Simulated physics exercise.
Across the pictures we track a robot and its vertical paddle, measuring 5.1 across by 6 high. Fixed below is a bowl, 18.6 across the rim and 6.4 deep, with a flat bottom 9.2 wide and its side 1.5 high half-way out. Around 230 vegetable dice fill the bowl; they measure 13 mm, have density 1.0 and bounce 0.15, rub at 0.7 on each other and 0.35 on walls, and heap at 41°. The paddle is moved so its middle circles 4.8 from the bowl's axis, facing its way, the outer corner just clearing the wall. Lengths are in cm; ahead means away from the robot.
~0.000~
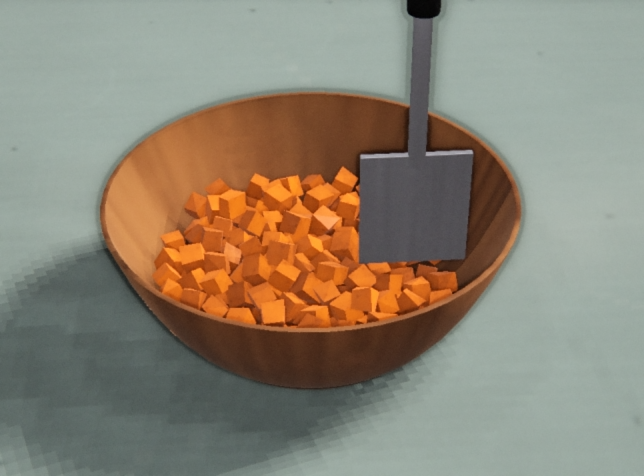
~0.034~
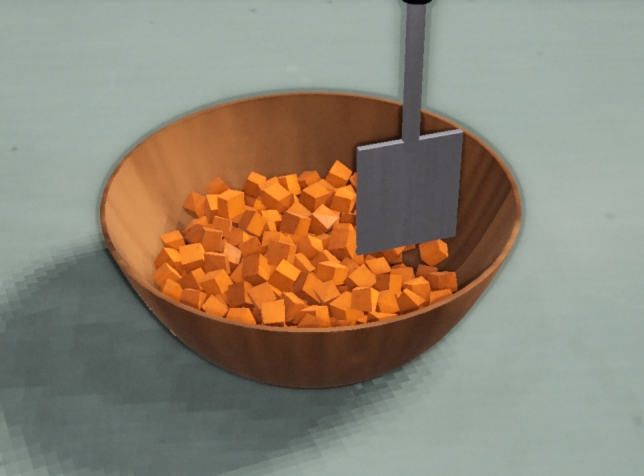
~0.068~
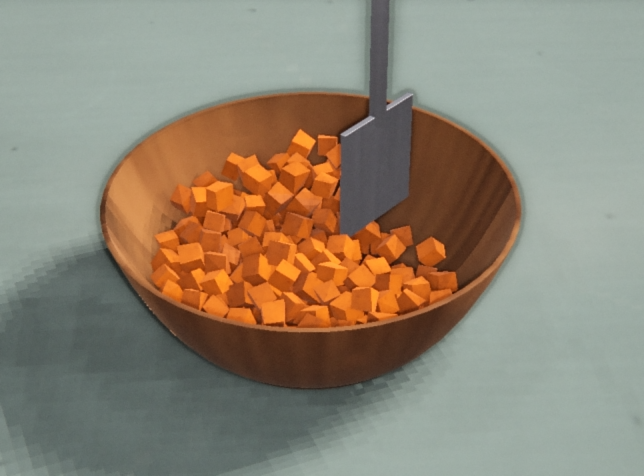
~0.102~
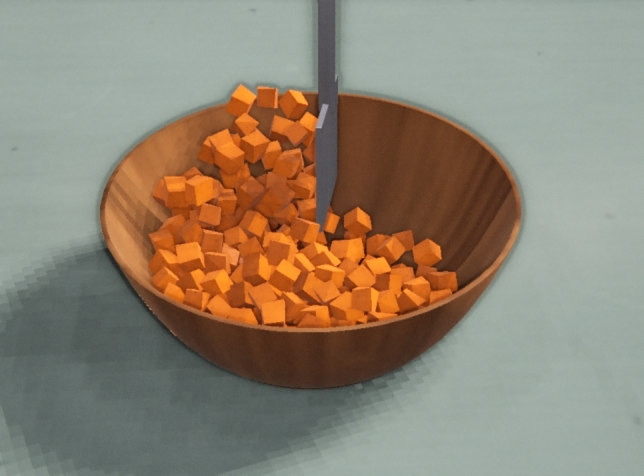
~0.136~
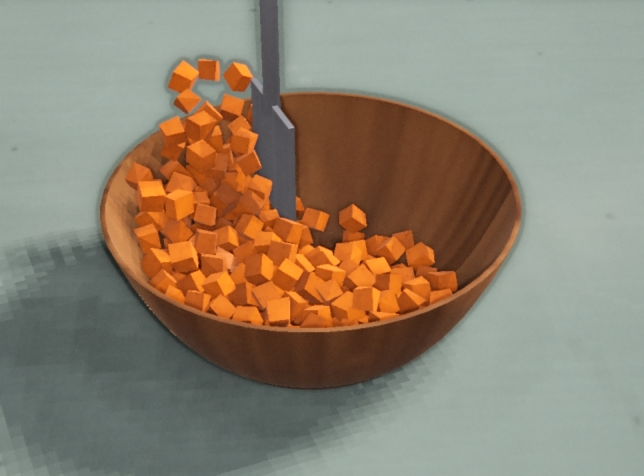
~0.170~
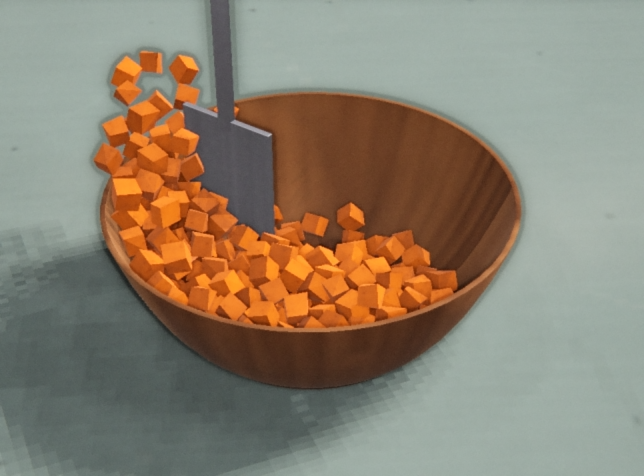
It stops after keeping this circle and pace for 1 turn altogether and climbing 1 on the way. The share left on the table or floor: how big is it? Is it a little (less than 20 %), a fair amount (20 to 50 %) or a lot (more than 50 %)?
A fair amount, from 20 to 50 %.
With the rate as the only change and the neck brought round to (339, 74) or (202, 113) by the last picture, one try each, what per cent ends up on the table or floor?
About 10 and 30 per cent.
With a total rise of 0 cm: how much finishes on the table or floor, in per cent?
Near 35 in a hundred.
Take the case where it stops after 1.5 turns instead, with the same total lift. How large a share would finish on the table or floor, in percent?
Then some 40 per cent.
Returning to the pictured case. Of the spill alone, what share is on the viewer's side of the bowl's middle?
Close to 70 percent, I reckon.
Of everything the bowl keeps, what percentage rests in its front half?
Around 30 per cent of what the bowl keeps.
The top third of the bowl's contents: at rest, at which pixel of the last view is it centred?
Centre, approx.: (333, 190).
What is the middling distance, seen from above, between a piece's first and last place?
About 10 centimetres.
After 0.26 s, 221° round, highest piece 10 above the table; 203 in the bowl, 25 in flight or on the tool.
After 0.34 s, 301° round, highest piece 10 above the table; 170 in the bowl, 20 on the table or floor, 38 in flight or on the tool.
After 0.58 s, 0° round, highest piece 7 above the table; 151 in the bowl, 76 on the table or floor, 1 in flight or on the tool.
After 1.28 s, 0° round, highest piece 7 above the table; 151 in the bowl, 77 on the table or floor.
At rest, 151 in the bowl, 77 on the table or floor. That is 34 % on the table or floor.
